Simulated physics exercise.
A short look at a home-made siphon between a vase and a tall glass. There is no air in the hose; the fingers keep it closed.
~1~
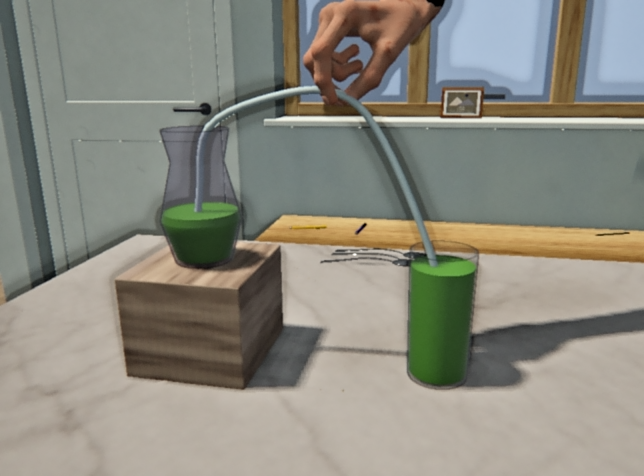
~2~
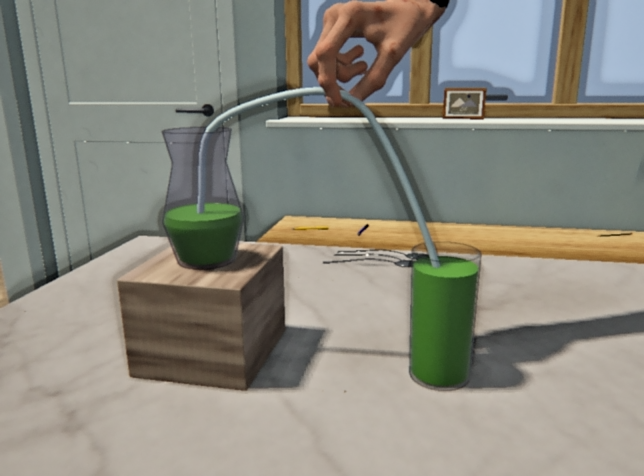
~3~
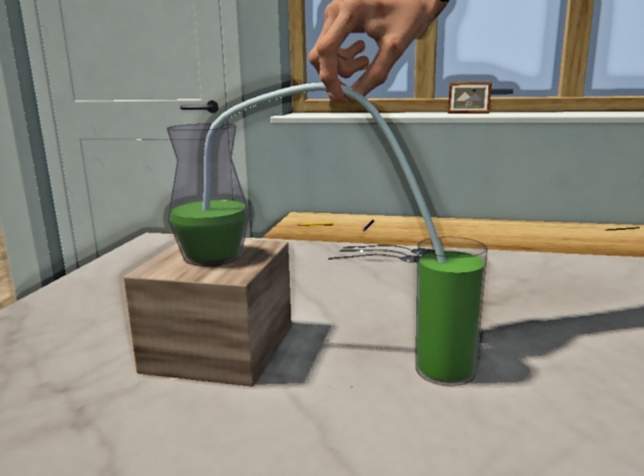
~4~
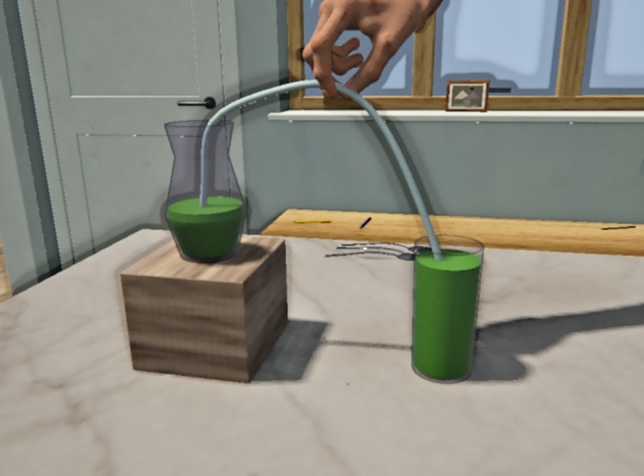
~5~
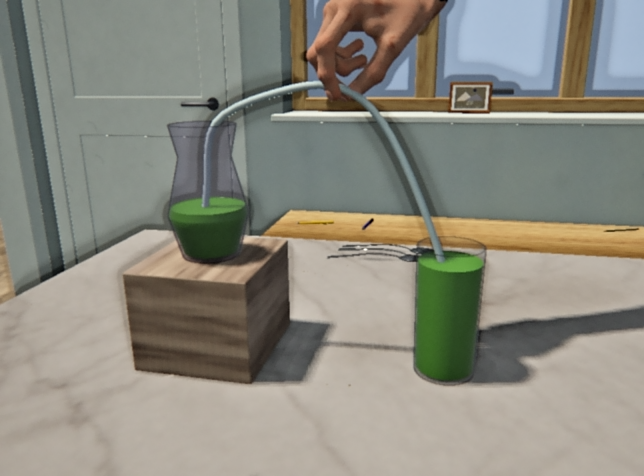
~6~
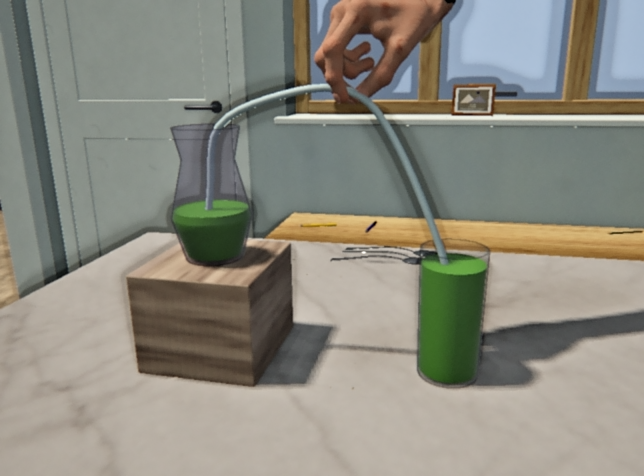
A hand reaches in from the top, pinching a pale blue hose above a marble-look tabletop, seen from the front and slightly above, with a grey-green door and wood-framed window behind. The hose arches from a clear vase of green liquid on a wooden block at left to a tall, nearly full green glass at right. The liquid levels show no change, while the view shifts very slightly.
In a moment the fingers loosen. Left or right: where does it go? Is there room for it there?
It flows rightwards, and the one that fills overflows.
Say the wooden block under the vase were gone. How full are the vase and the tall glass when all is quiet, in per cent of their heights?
Roughly 55 per cent, then 60 per cent.
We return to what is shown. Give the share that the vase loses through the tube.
Close to 65 %.
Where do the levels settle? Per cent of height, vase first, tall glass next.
About 15 and 100 per cent.
Next, the vase is about a quarter full; the tall glass is full to the brim.
After that, the vase is about a quarter full; the tall glass is full to the brim; the lower one has run over.
Finally, the vase is nearly empty; the tall glass is full to the brim; the lower one has run over; the two surfaces are level.
